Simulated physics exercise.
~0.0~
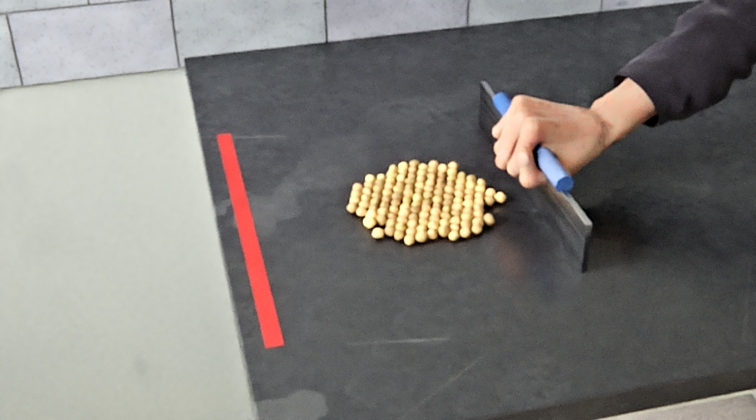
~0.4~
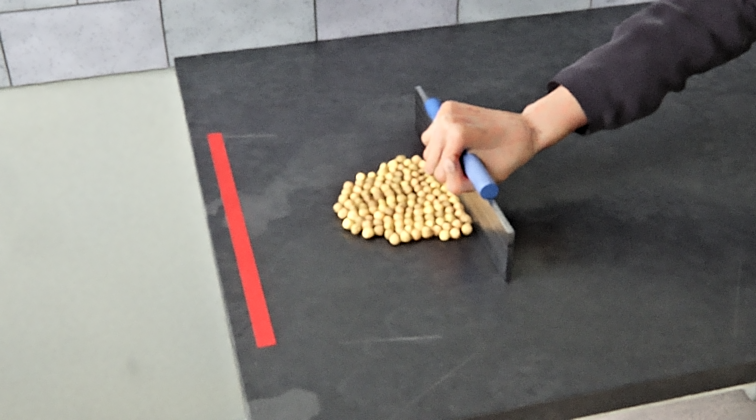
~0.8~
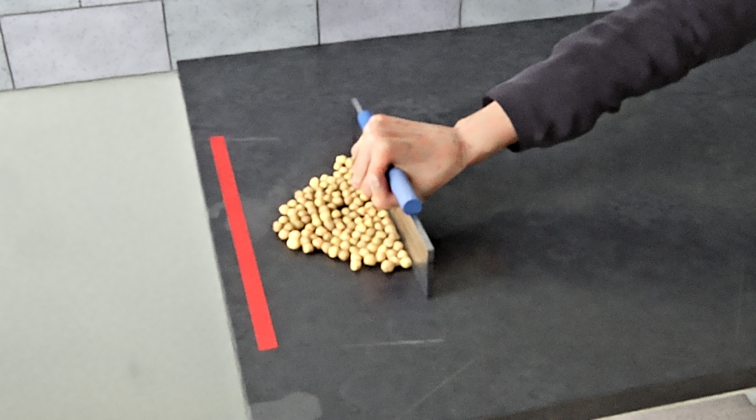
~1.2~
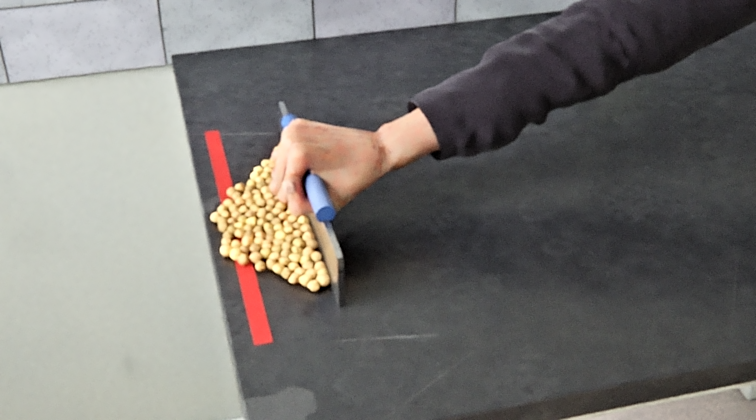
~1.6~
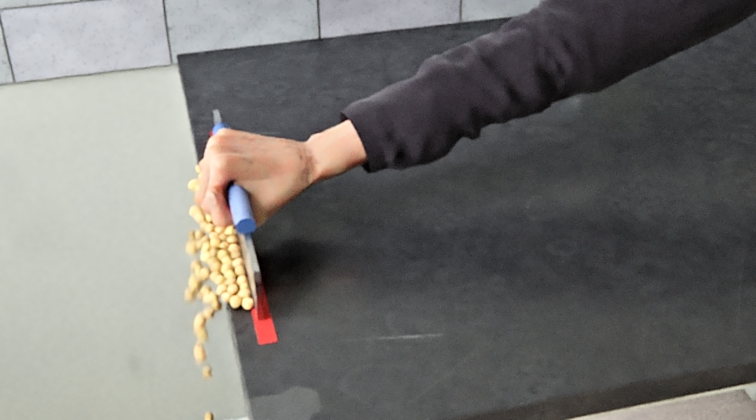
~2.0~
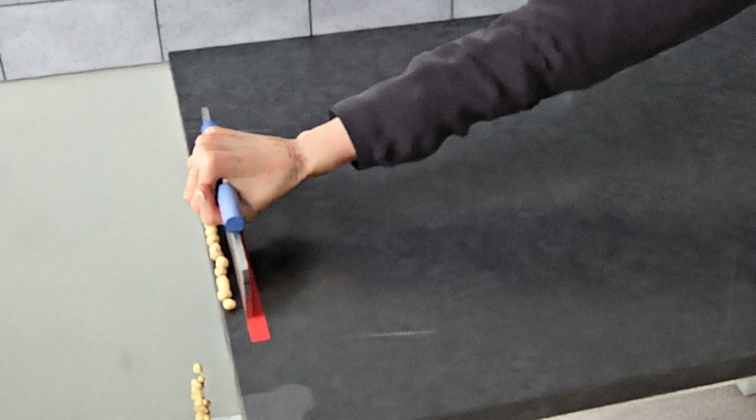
The clip opens on a dark tabletop where a loose patch of small, round, tan pieces lies between a strip of red tape near the left edge and a scraper held by its blue handle. A hand in a dark sleeve slides the scraper left until it meets the pieces. It keeps pushing, bunching them into a heap that moves toward the tape and then across it. As the blade reaches the tape, pieces spill over the table's left edge and drop. The scraper stops there, with most of the heap over the edge and a short row left beside the blade.
